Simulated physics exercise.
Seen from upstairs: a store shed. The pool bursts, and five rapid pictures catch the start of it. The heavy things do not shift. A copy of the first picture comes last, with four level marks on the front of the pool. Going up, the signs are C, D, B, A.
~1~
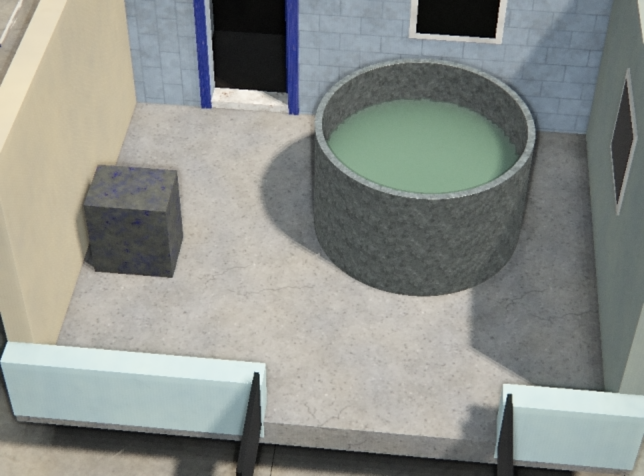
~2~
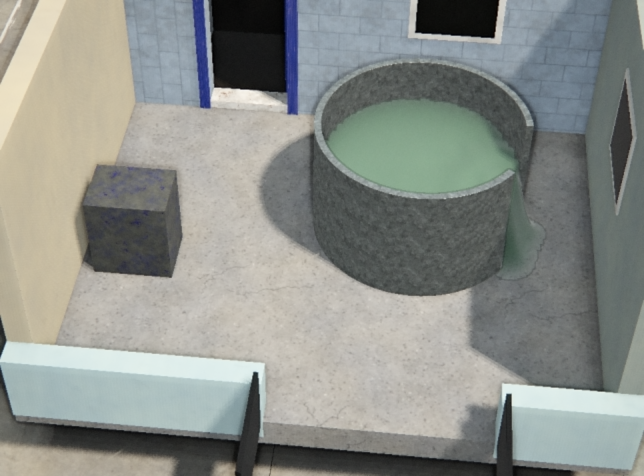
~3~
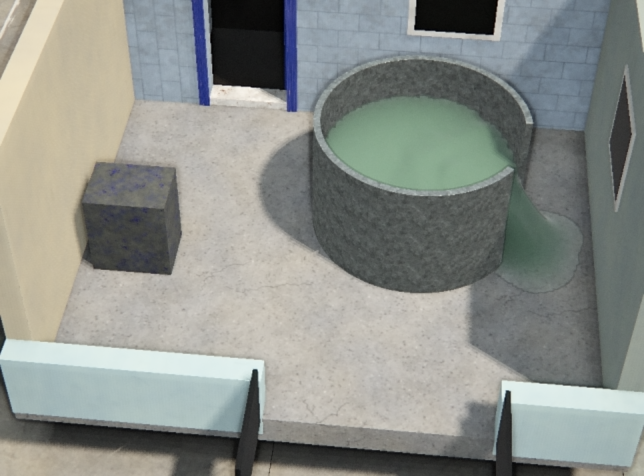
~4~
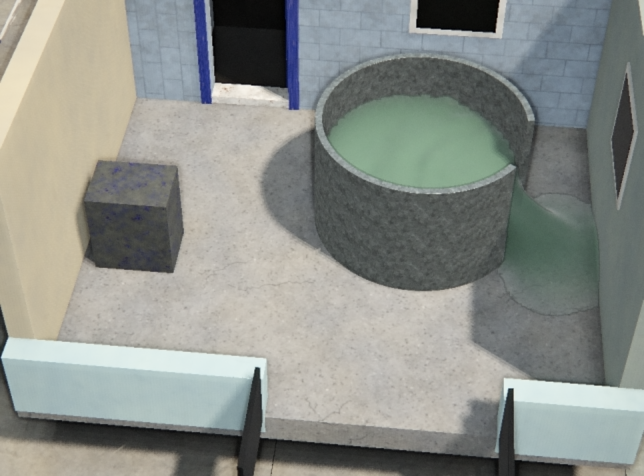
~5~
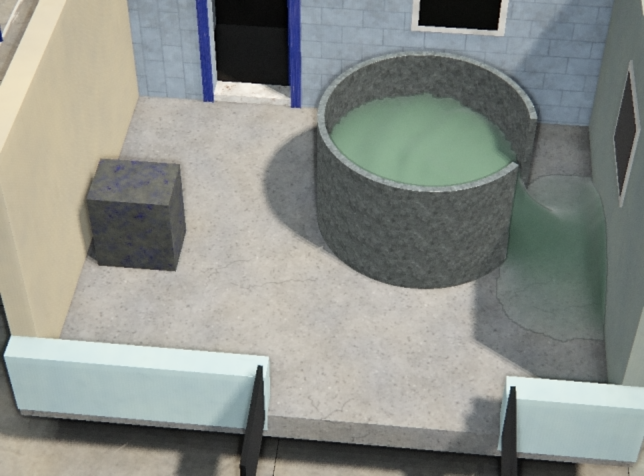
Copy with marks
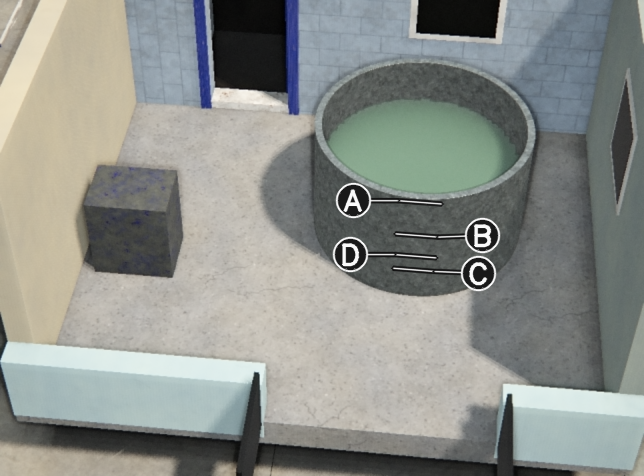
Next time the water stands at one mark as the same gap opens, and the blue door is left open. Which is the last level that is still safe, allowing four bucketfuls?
Take B.
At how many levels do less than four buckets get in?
Three.
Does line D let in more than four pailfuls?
No, not at all.
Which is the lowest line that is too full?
A it is.
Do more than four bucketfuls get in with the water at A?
Yes, that goes wrong.
On the marked copy, A at (419, 202); B at (416, 235); C at (413, 269); D at (415, 256); from the bottom up C, D, B, A.
With A, about 9 bucketfuls get in.
With B, a bucket or two gets in.
With C, nothing gets over.
With D, nothing gets over.
